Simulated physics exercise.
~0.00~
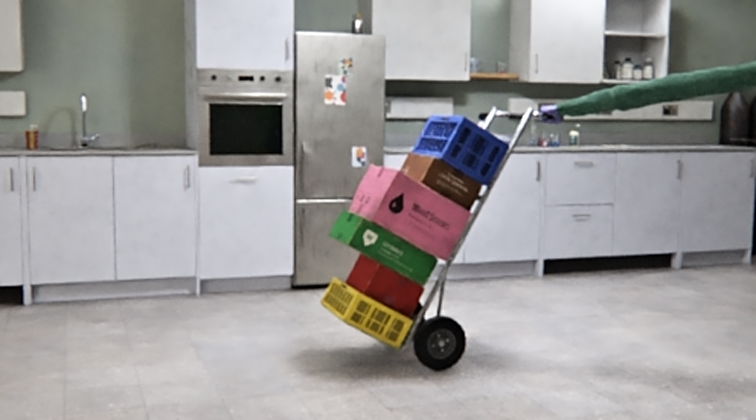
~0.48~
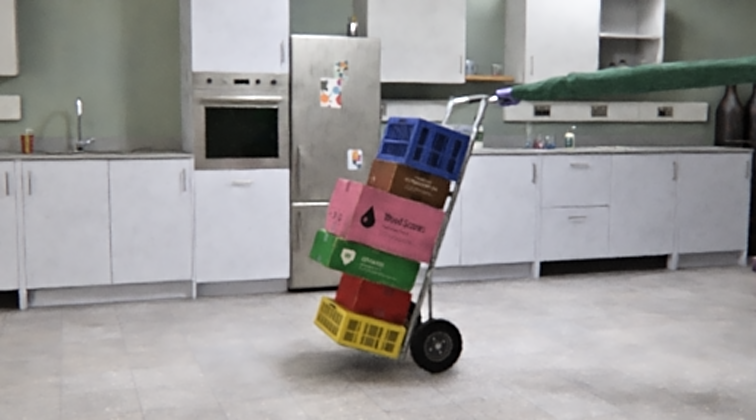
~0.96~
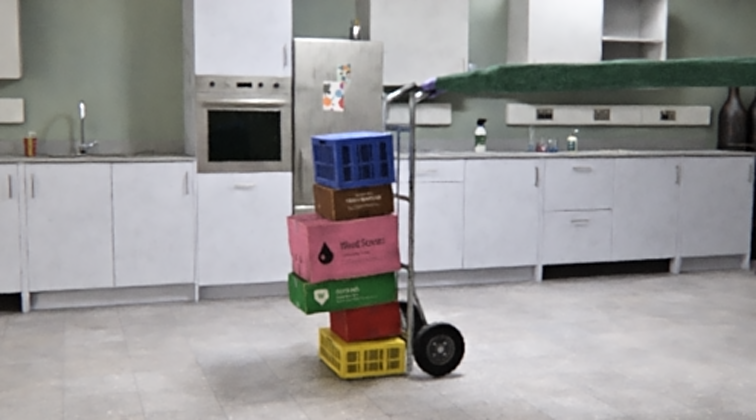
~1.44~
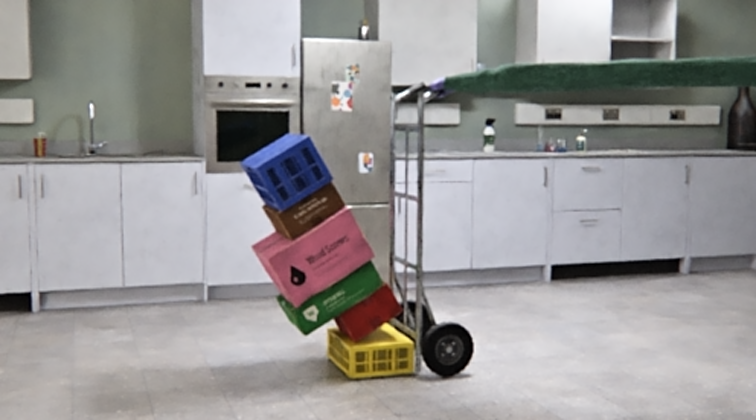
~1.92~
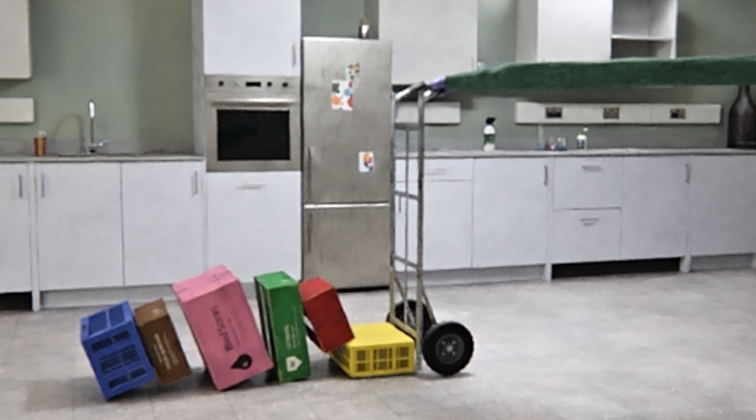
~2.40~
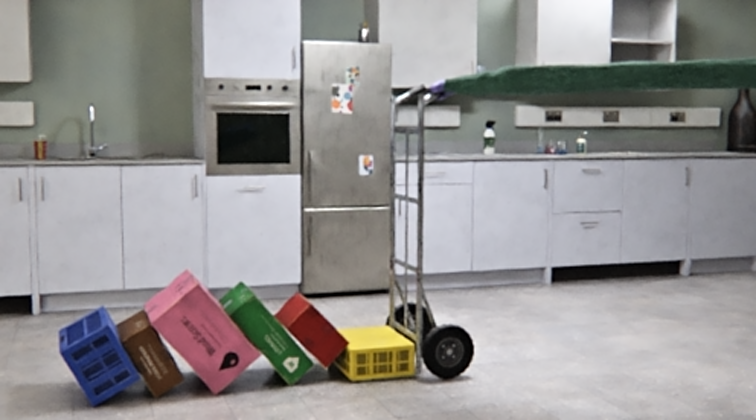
Loaded hand truck swinging upright in a kitchen, its stacked boxes and crates toppling left into a leaning row beside the yellow crate.
